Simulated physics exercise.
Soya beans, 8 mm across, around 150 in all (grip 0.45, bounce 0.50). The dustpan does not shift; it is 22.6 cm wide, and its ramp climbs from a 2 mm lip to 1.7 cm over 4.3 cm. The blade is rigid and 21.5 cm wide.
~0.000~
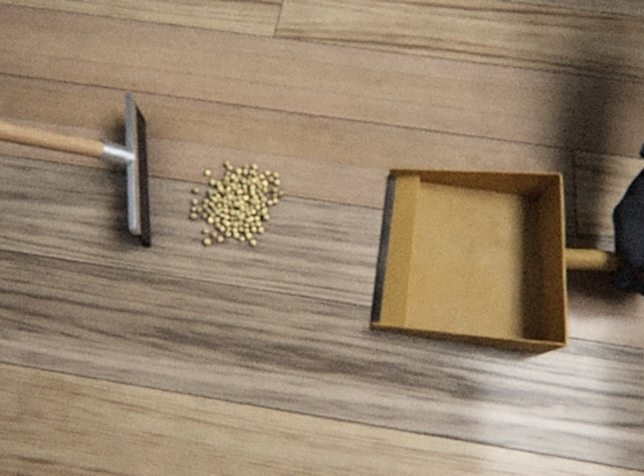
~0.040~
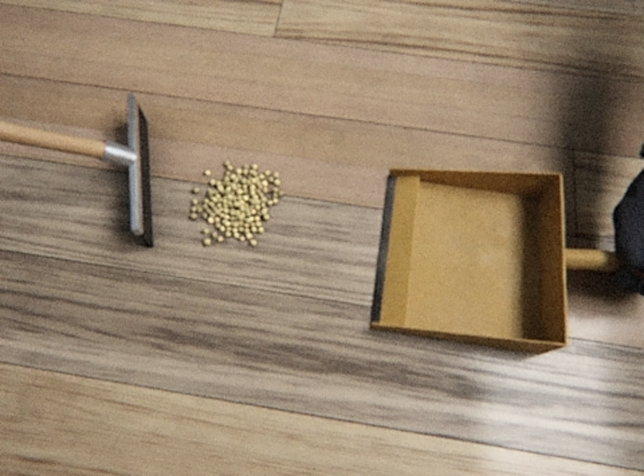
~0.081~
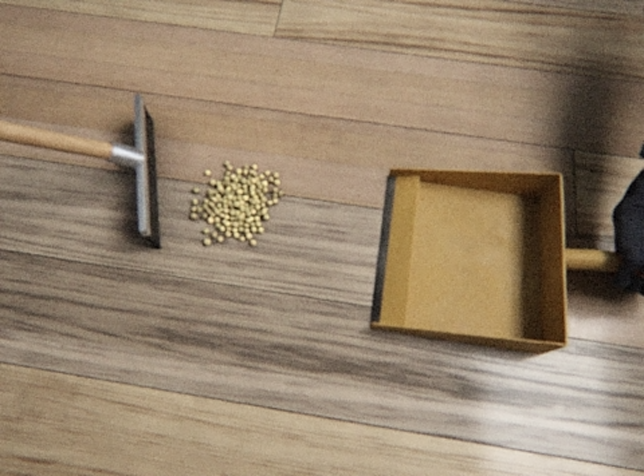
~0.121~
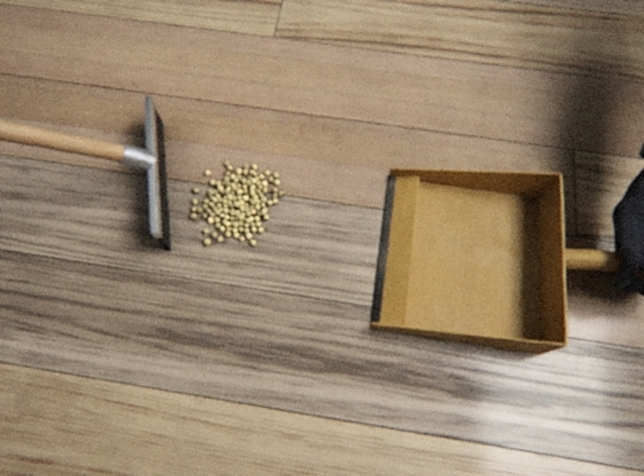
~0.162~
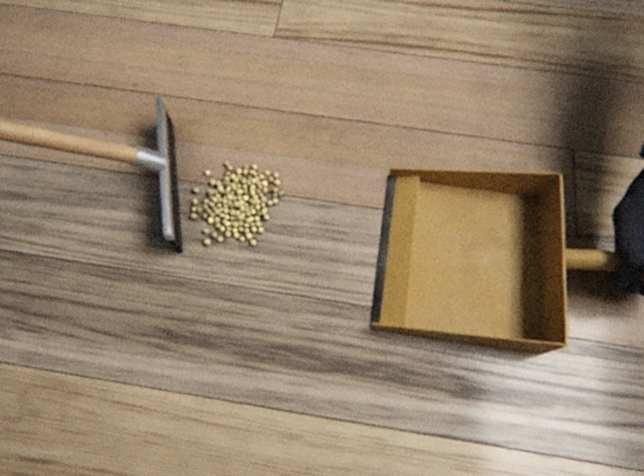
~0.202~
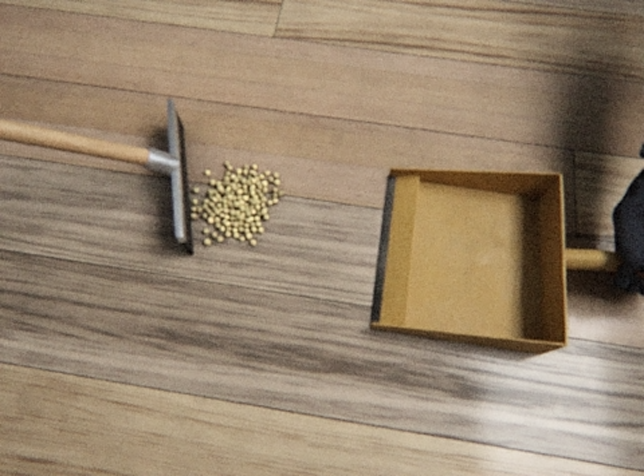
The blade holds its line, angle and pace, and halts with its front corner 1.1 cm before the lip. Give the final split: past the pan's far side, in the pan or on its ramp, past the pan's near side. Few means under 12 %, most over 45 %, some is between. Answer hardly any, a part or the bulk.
Far side a part, pan hardly any, near side hardly any.
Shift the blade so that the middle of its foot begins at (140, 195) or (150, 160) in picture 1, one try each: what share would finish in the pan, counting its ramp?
About 0 and 5 per cent.
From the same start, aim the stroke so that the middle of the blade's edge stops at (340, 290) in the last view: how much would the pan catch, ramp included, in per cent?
About 0 per cent.
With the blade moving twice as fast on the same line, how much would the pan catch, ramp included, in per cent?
Then about 20 per cent.
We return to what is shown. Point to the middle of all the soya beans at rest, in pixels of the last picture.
At about (374, 201).
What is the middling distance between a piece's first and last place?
Roughly 20 cm.
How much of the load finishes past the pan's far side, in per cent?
Some 25 per cent.
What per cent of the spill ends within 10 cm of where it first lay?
About 0 per cent.
After 0.50 s, middle of the blade 17 cm from the lip; 0 % over the lip, far side 10 %, near side 0 %.
After 0.69 s, middle of the blade 9 cm from the lip; 0 % over the lip, far side 15 %, near side 0 %.
After 1.00 s, middle of the blade 5 cm from the lip; 5 % over the lip, far side 25 %, near side 0 %.
At rest (1.4 s), far side 25 %, pan 5 %, near side 0 %, in front of the lip or behind the blade 75 %.
